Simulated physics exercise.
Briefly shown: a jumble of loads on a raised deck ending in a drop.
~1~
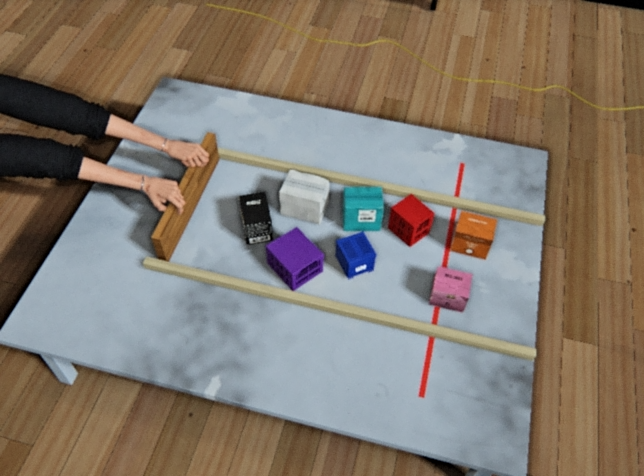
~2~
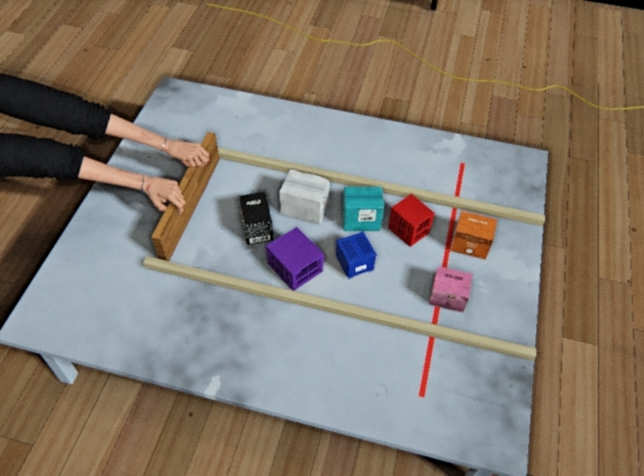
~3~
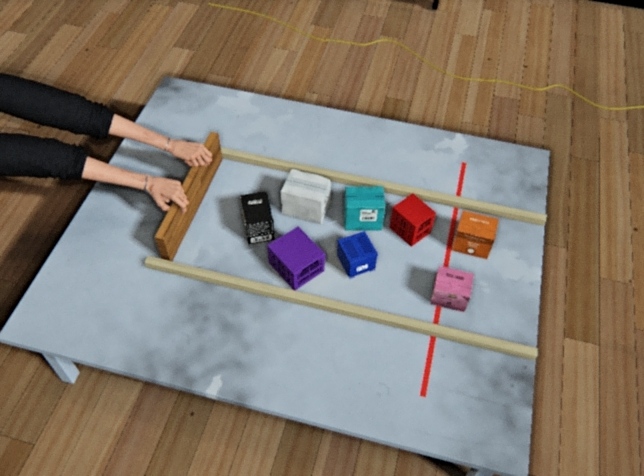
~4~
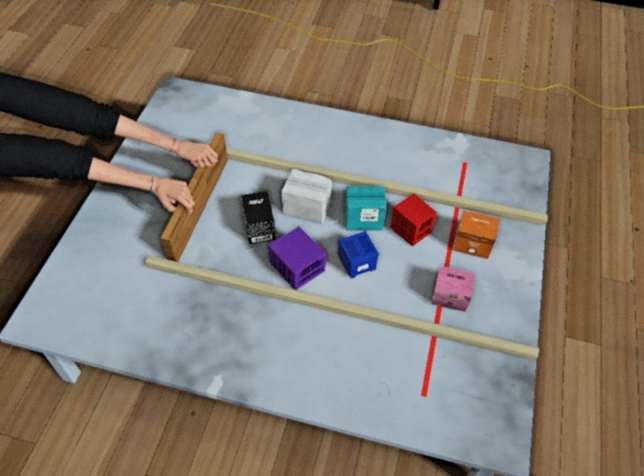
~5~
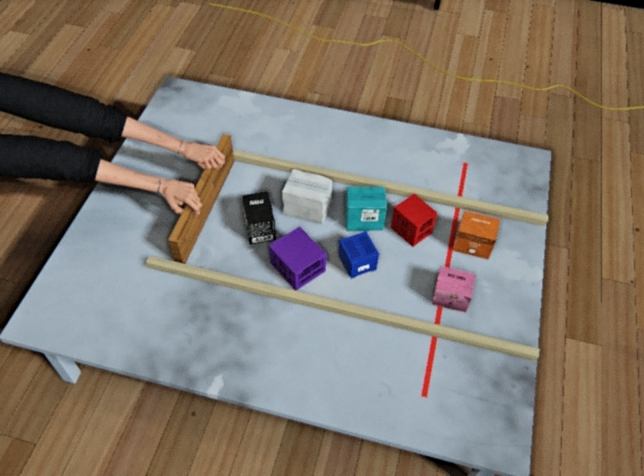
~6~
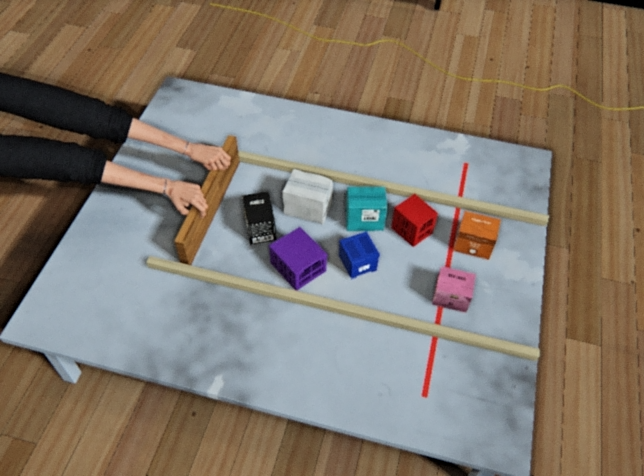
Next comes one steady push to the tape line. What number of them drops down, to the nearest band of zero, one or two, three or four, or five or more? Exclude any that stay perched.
One or a pair drop.
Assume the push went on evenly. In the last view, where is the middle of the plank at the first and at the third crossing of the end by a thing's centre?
The middle is near (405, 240) first and near (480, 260) after.
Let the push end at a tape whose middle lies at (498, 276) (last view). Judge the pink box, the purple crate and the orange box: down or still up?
The pink box leaves the top, the purple crate keeps its place and the orange box leaves the top.
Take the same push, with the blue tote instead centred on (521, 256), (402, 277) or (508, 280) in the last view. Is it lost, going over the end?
Going through the three places, it drops down; is not lost; is not lost.
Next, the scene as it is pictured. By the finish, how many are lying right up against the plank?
It is in contact with 3.
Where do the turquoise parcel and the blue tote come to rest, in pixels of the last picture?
Turquoise parcel: (518, 245); blue tote: (497, 279).
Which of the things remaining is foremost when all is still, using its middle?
The turquoise parcel is the one.
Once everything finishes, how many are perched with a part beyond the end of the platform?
The number overhanging is 0.
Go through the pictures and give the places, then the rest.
The first picture shows orange box (473, 235); pink box (450, 290); red crate (411, 221); plank (188, 195); tape (445, 265).
The second picture shows pink box (451, 289); purple crate (295, 259).
The third picture shows red crate (412, 220); turquoise parcel (364, 209).
The fourth picture shows orange box (476, 235); blue tote (358, 255).
The fifth picture shows pink box (453, 289); black box (259, 218).
The sixth picture shows orange box (477, 235); pink box (454, 290); red crate (414, 220); plank (210, 199); tape (448, 265).
Soon after, none off yet; orange box at rest near (477, 235); pink box at rest near (454, 290); red crate at rest near (414, 220).
Then, none off yet; orange box moving near (481, 236); pink box at rest near (454, 290); red crate moved about its own width near (446, 226).
Further on, none off yet; orange box moved well along near (543, 249); pink box moved about its own width near (476, 299); red crate moved well along near (507, 239).
By the end, the number that fall off is one or two; fallen, red crate and orange box.
